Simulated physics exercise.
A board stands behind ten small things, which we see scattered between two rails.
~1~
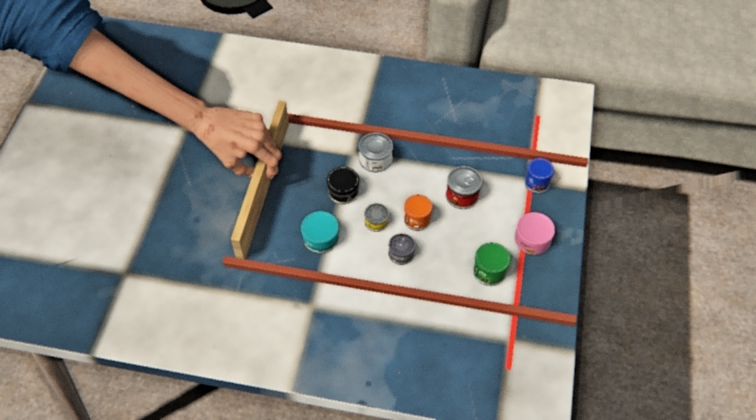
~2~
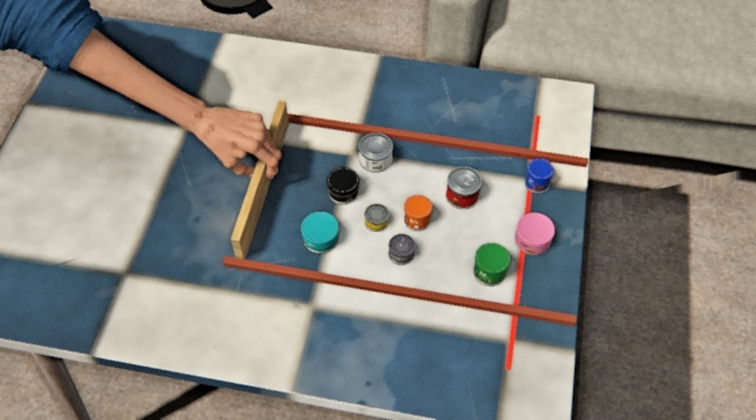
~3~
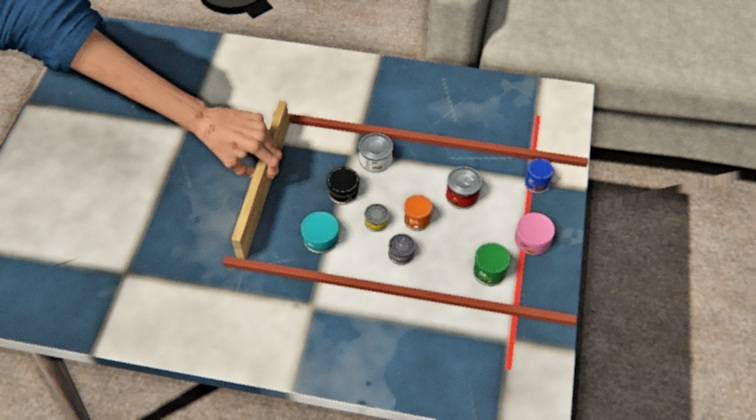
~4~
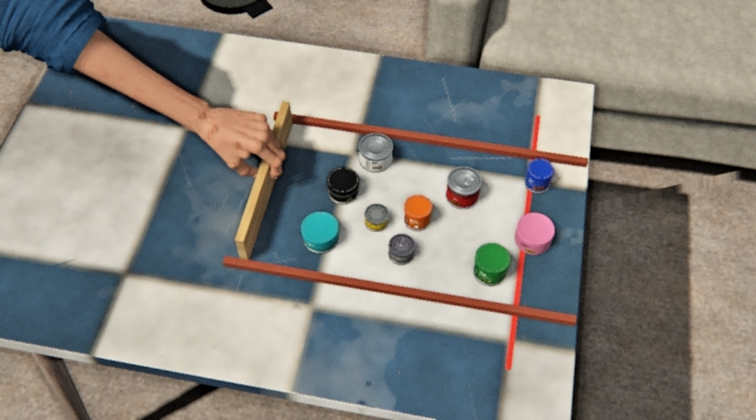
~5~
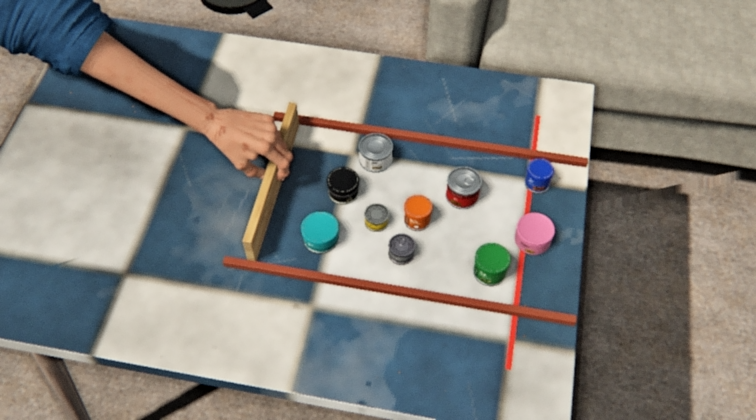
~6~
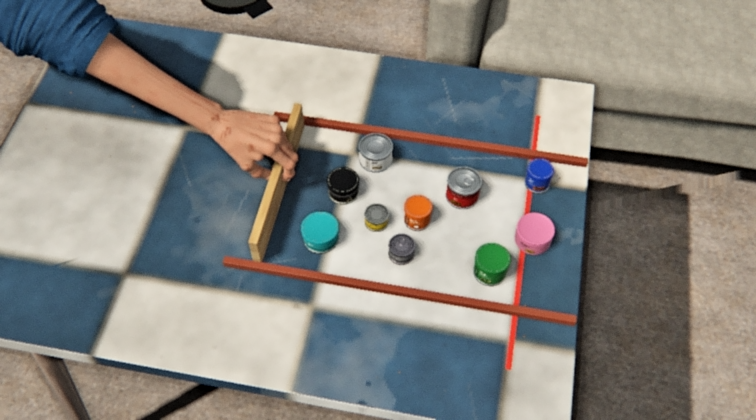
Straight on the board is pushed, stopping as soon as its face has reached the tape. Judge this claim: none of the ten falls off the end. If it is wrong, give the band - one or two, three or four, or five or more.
Mind you, the pieces that take the plunge come to one or two.
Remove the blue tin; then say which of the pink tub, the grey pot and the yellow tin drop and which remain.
The pink tub tumbles off; the grey pot is kept; the yellow tin holds on.
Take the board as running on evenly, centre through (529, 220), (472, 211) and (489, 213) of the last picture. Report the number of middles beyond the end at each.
Place by place, 2, 0 and 0.
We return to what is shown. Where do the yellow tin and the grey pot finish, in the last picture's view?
The first ends close to (536, 243), the second close to (566, 289).
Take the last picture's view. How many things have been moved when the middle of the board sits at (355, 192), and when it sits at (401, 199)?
At the first spot the count is 3, and at the second it is 6.
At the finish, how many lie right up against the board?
In contact: 4.
Soon after, none off yet; pink tub at rest near (534, 234); blue tin at rest near (539, 176); green pot at rest near (491, 265).
In the end, the number that fall off is one or two; gone, green pot and pink tub.
